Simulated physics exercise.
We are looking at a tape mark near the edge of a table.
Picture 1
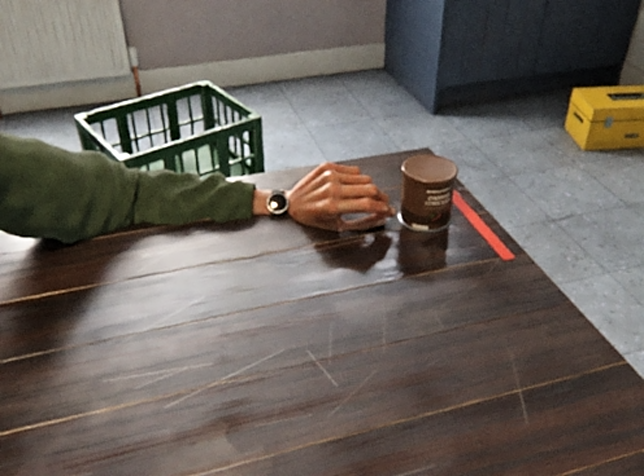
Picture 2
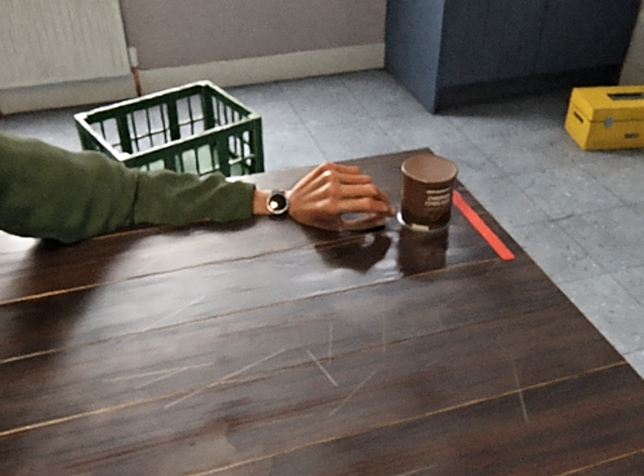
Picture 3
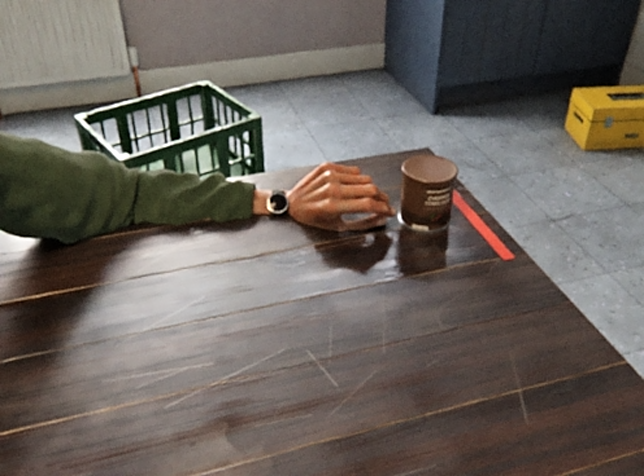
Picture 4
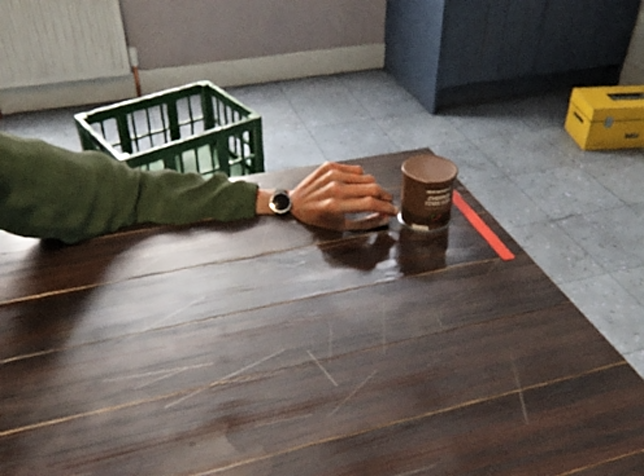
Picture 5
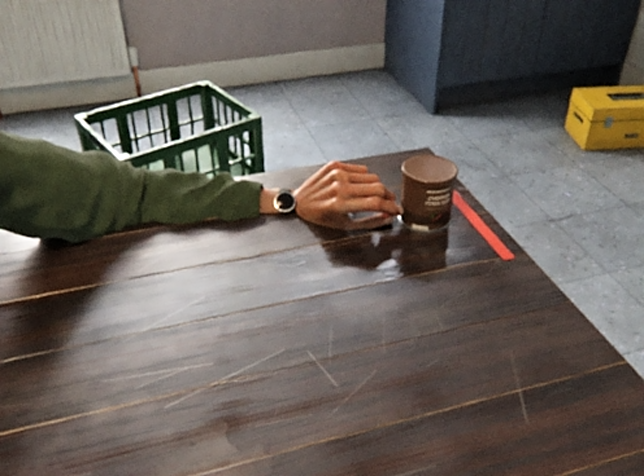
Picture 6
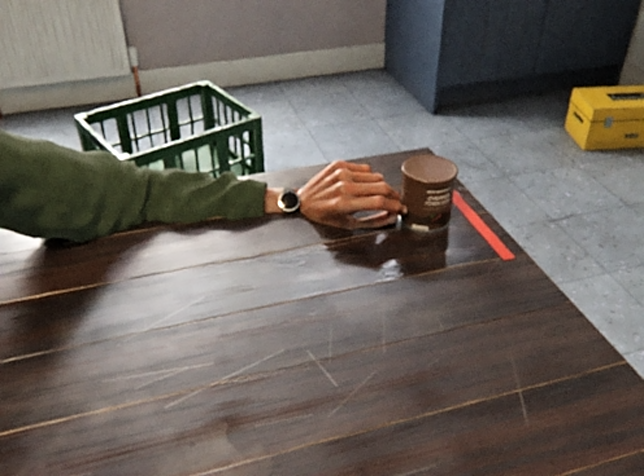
A hand in a green sleeve, wearing a watch, edged very slightly right against a brown pot near the red tape on a dark wooden table, while the pot hardly moved at all.
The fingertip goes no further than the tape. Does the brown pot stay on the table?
No, it goes over the edge.
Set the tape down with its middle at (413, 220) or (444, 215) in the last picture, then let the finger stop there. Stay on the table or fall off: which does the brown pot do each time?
Well, the brown pot does not go over the first time and does not go over the second time.
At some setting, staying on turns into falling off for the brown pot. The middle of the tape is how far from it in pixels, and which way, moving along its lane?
Shift needed: About 12 pixels, direction left.
Then, 1.26 s later than the last frame, brown pot tilted by 47° near (518, 199).
When it is over, the brown pot falls off the table, near (554, 460).
